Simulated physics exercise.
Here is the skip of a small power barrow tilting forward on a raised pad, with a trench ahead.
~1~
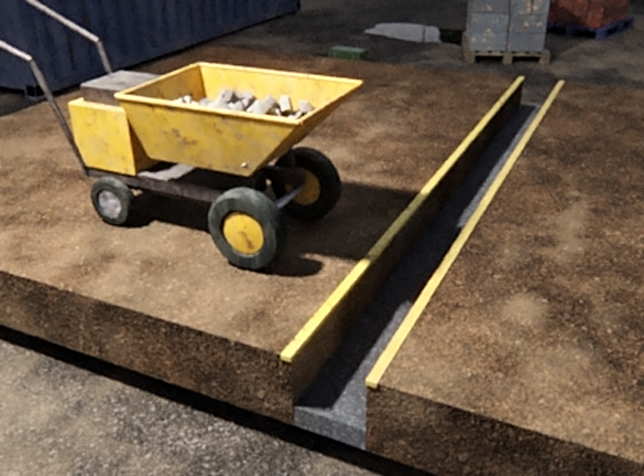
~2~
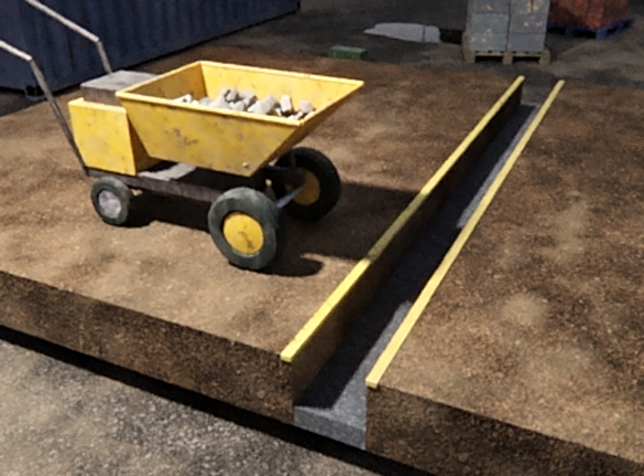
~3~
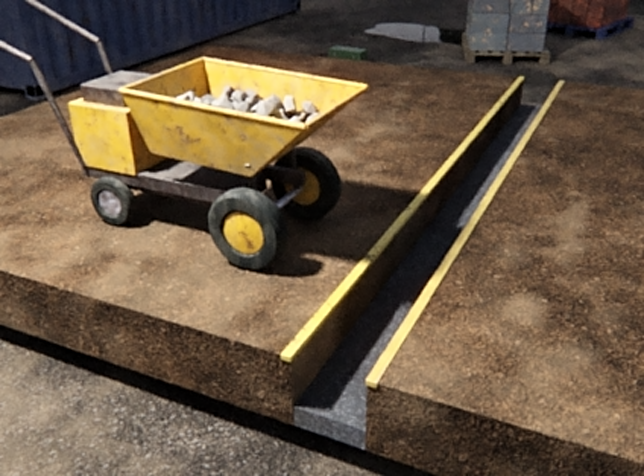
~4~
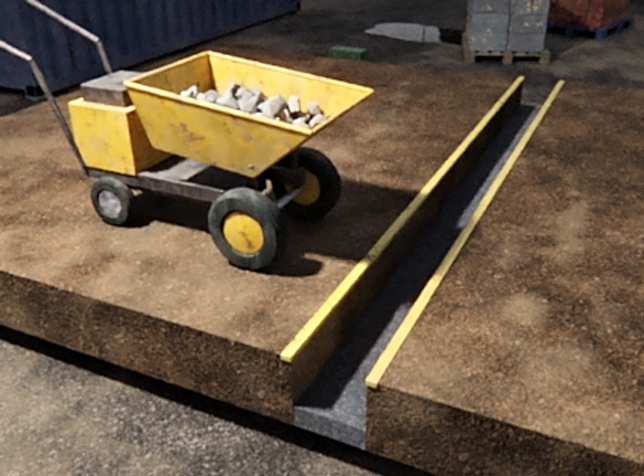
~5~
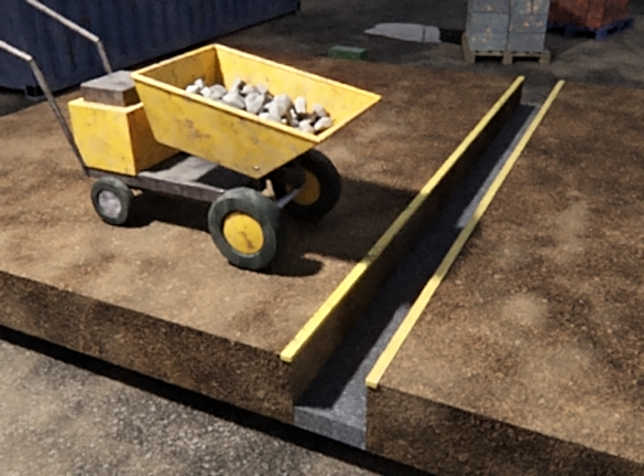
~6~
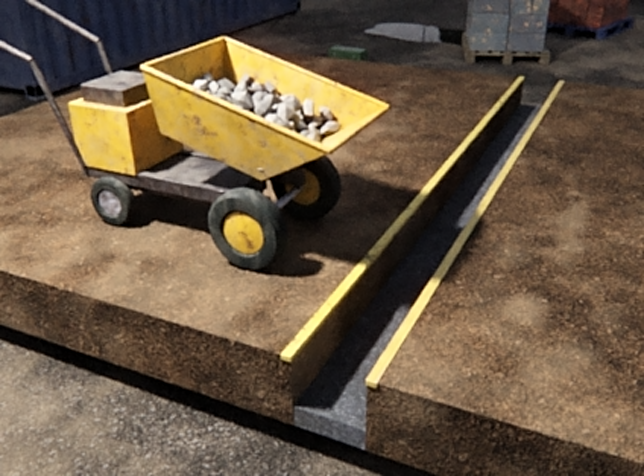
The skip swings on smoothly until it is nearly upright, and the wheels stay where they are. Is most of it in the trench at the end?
The trench takes more than half.
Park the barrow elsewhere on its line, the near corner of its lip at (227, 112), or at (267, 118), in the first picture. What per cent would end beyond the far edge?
Near 0 % and 0 %.
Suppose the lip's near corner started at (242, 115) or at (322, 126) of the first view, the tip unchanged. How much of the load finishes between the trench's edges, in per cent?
Roughly 60 per cent, and 20 per cent.
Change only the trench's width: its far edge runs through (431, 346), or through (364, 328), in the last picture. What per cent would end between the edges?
Near 100 % and 0 %.
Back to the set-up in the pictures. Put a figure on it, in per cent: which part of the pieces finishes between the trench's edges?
It comes to 85 per cent or so.
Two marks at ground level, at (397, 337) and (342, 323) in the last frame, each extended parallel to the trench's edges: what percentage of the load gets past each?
The first gives 20 %, the second 80 %.
Shortly afterwards, skip tipped steeply; the whole lot in the skip.
Next, skip tipped right over; all but a few in the skip; a little in or heaped over the trench; only a few beyond it.
Some moments later, skip tipped right over; a little in the skip; near two thirds in or heaped over the trench; near a quarter beyond it.
In the end, skip tipped right over; only a few in the skip; the bulk in or heaped over the trench; near a quarter beyond it.
